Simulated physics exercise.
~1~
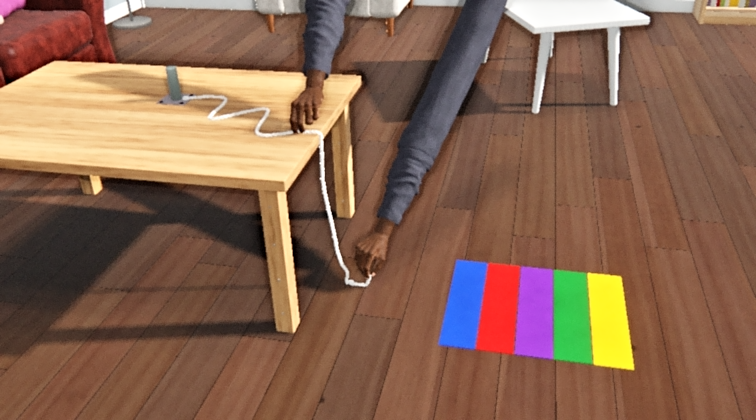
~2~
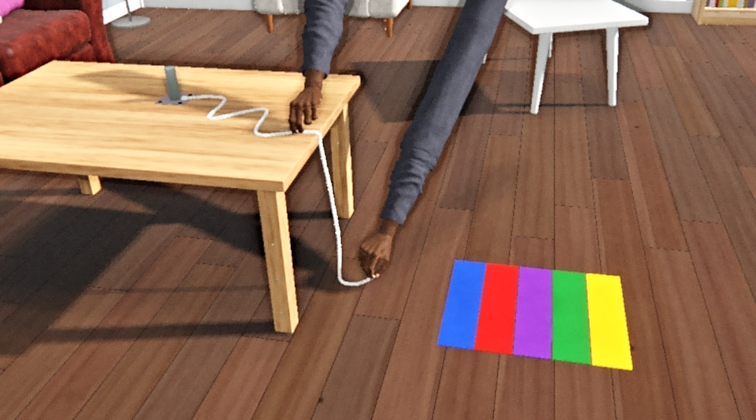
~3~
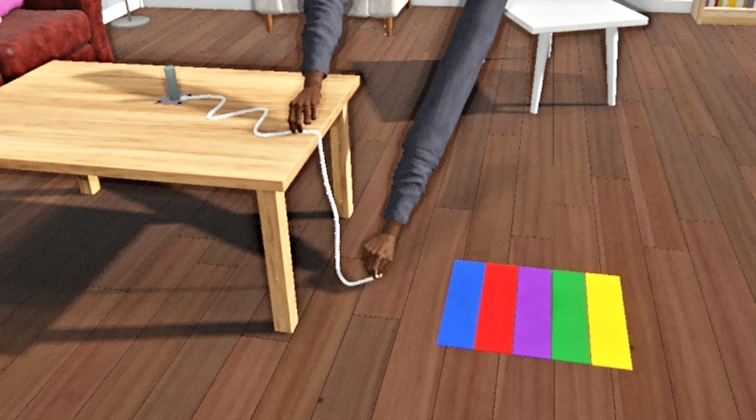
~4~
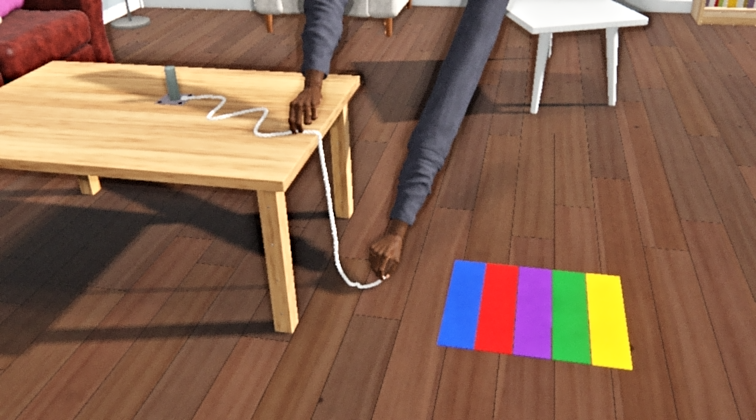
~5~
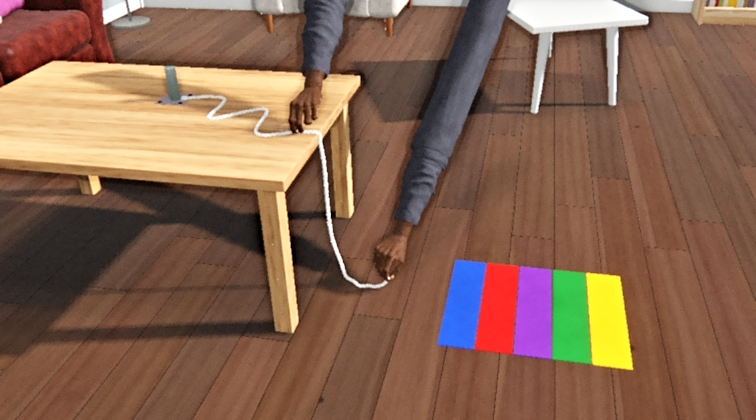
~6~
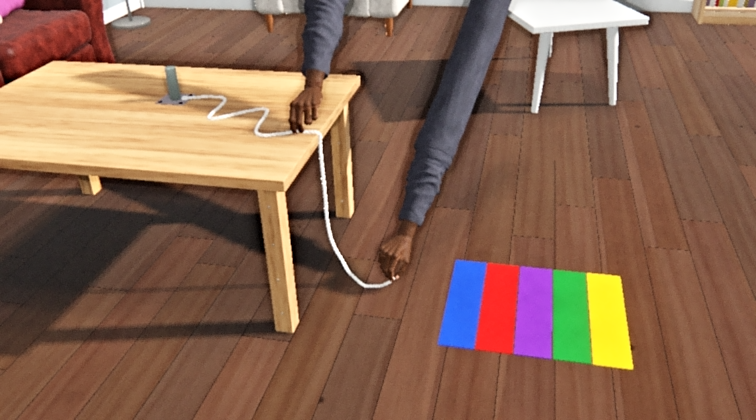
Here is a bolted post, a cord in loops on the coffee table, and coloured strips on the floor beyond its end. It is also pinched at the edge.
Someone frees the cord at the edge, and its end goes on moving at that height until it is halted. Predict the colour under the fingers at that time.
The yellow one.
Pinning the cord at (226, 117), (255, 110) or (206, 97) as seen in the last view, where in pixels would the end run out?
In order of the tries: About (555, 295), about (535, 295), about (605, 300).
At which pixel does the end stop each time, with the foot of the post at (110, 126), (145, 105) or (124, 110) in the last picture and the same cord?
The three places are (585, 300), (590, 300) and (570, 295), in that order.
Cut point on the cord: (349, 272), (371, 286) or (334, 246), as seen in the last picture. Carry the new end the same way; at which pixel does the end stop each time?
Case by case: (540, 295), (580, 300) and (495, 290).
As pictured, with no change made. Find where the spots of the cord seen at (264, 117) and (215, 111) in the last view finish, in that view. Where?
They end up around (334, 133) and around (247, 111).
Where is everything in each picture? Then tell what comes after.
End (370, 275); blue (460, 330); red (496, 334); purple (534, 339); green (573, 343); yellow (612, 348), in the first frame.
End (374, 276); cord through (218, 97) (219, 118) (262, 121) (304, 132) (331, 198) (339, 261), in the second frame.
End (377, 276), in the third frame.
End (384, 277); cord through (218, 97) (218, 118) (261, 121) (304, 132) (329, 198) (337, 261), in the fourth frame.
End (389, 278), in the fifth frame.
End (393, 278); cord through (218, 97) (219, 118) (262, 121) (305, 132) (325, 197) (342, 260), in the sixth frame.
Soon after, end near (543, 294); over purple.
Then, end near (588, 299); over green.
At full stretch, end near (616, 302); over yellow. The yellow one.
